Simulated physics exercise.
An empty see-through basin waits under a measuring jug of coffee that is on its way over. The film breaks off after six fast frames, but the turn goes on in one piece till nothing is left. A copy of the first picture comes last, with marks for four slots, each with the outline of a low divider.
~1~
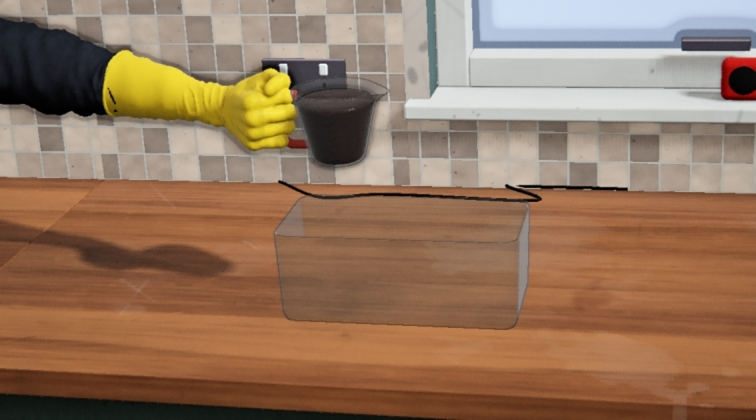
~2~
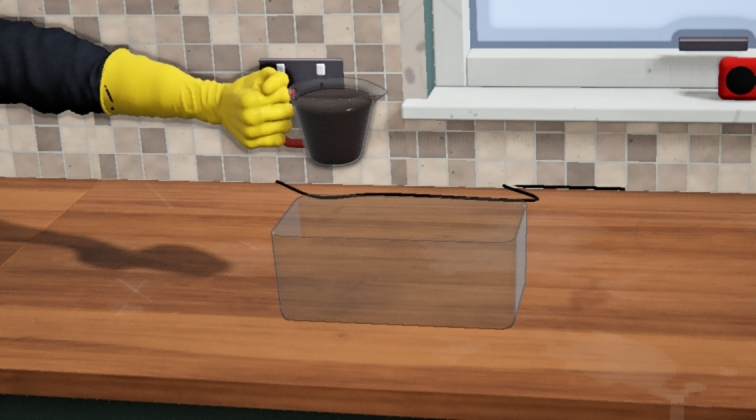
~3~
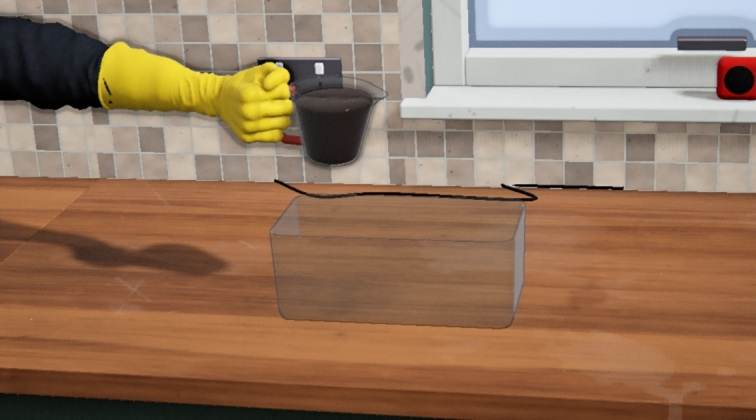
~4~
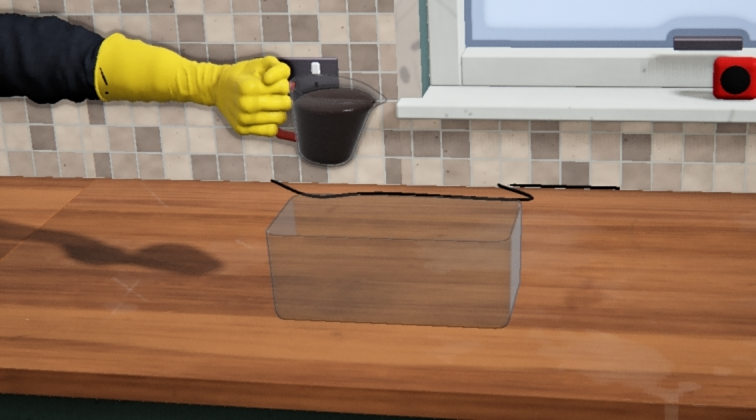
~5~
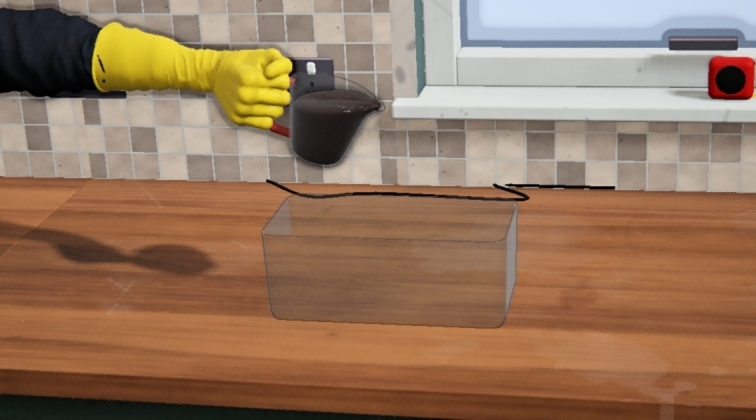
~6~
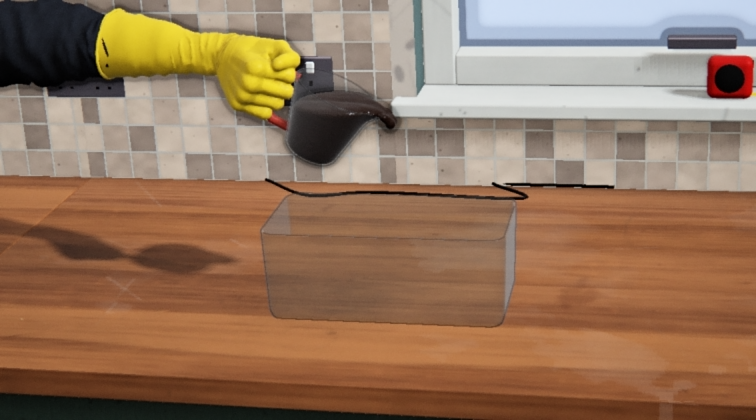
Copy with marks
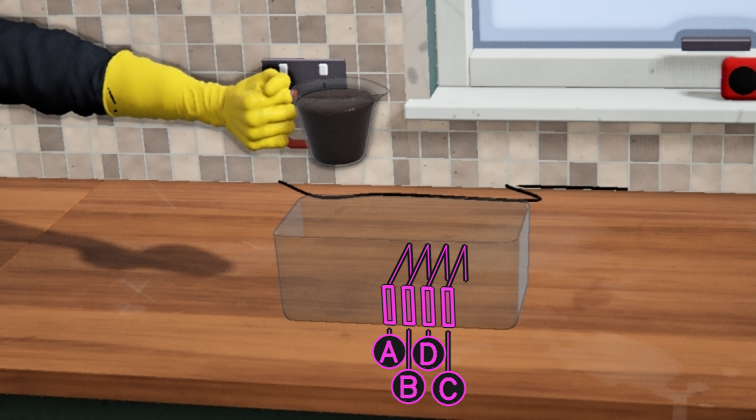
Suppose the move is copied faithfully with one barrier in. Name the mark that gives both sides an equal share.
Place D does it best.
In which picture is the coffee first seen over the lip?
In picture 6.
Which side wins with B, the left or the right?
The right side.
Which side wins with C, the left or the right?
The left one.
In magenta, A at (389, 329); B at (408, 330); C at (448, 332); D at (428, 331).
Choosing A, about 4 % ends left of the wall and 95 % right of it.
Choosing B, about 14 % ends left of the wall and 85 % right of it.
Choosing C, about 83 % ends left of the wall and 16 % right of it.
Choosing D, about 45 % ends left of the wall and 54 % right of it.
